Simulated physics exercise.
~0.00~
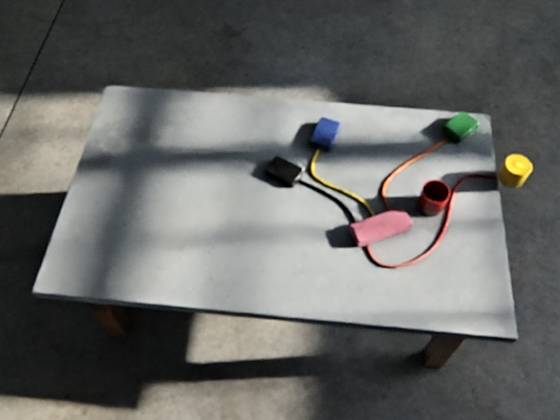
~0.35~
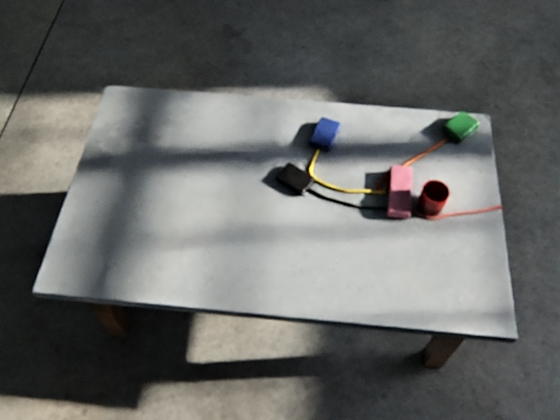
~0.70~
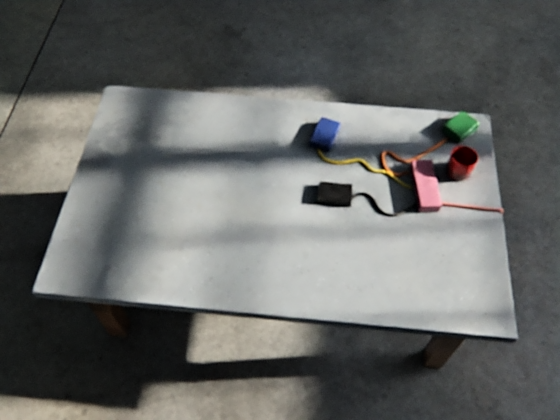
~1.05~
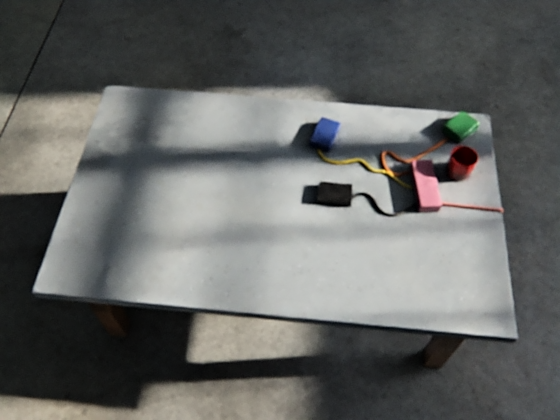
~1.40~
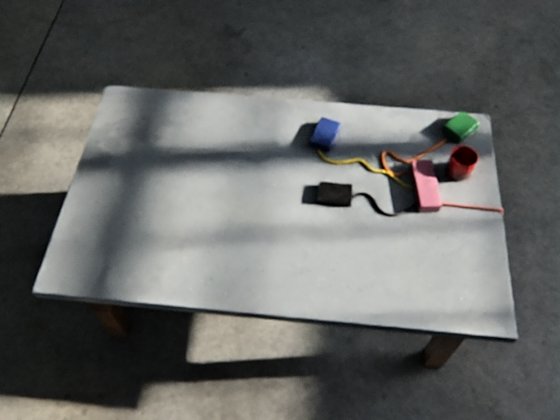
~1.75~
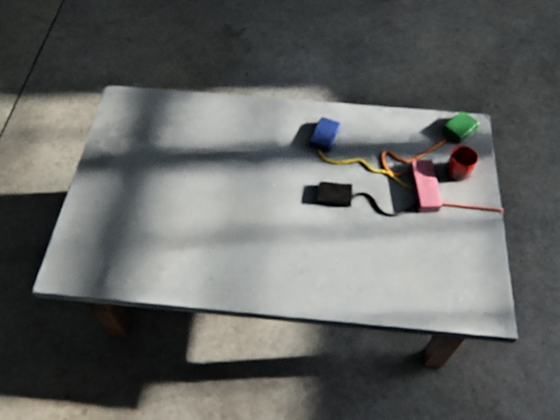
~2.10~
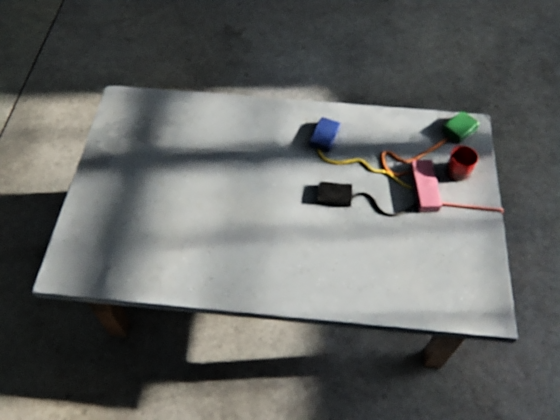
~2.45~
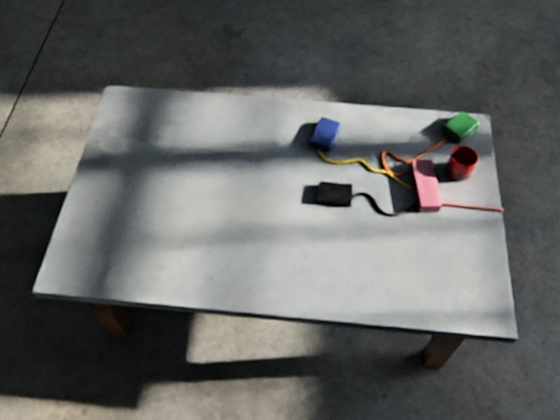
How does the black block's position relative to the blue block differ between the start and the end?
At the start the black block sits below and to the left of the blue block. By the end it has moved right and down, resting almost directly below the blue block and farther from it.
